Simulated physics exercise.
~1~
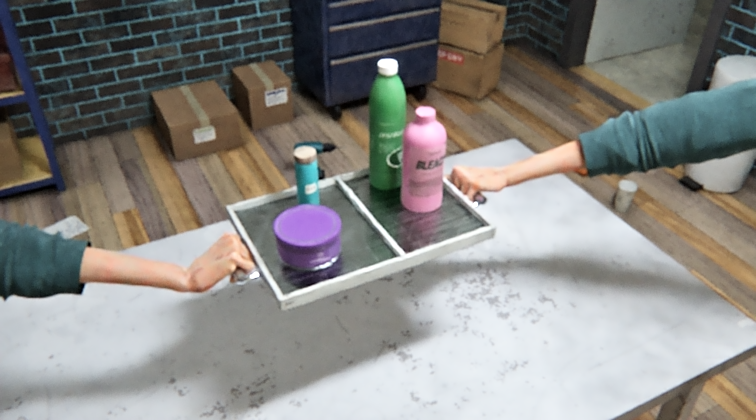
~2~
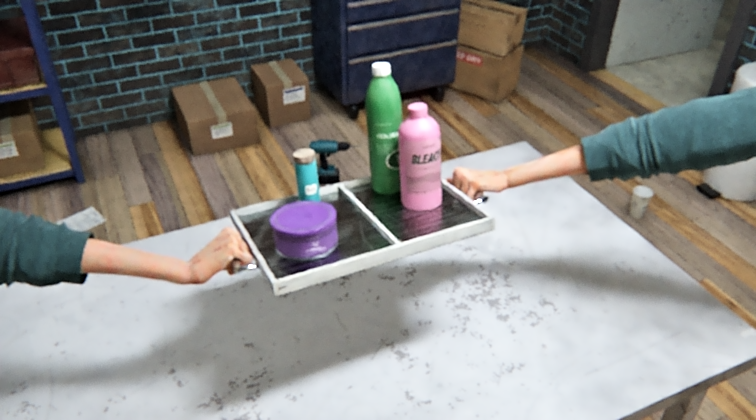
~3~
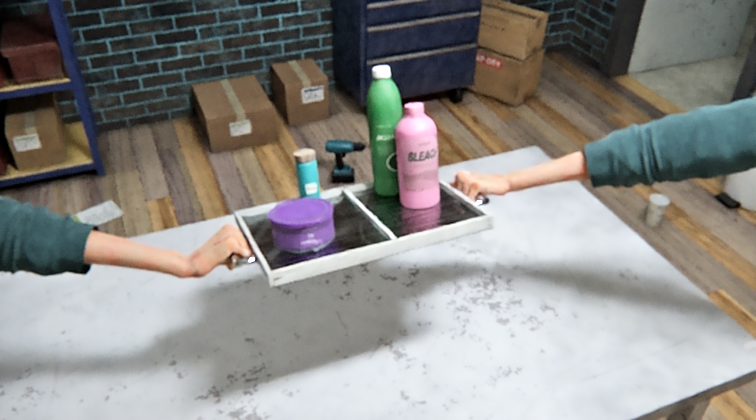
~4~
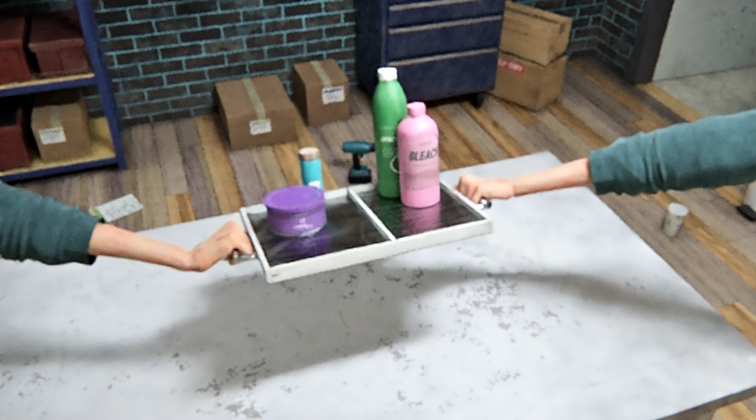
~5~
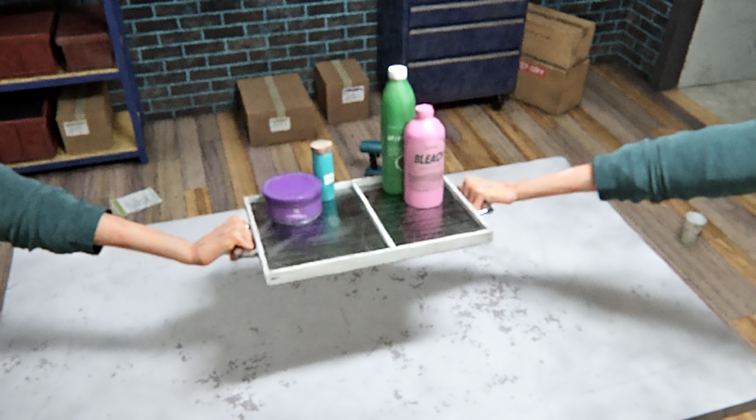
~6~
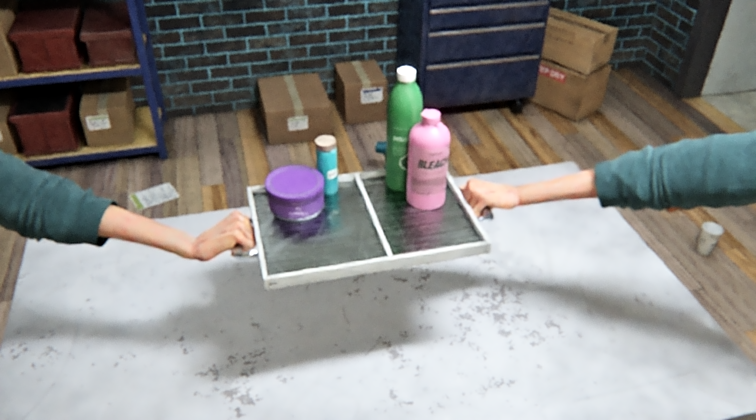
Two hands in green sleeves hold a white-rimmed, dark tray by its ends above a pale, worn table in a workshop, seen from above as the view drifts slightly sideways. A purple tub sits at the front left, a small turquoise shaker behind it, and a tall green bottle and a pink bottle stand on the right beyond a crossbar. The hands tip the tray so its far side dips, and the tub slides away toward the back. The tray is then levelled, leaving the tub beside the shaker, with everything still upright.
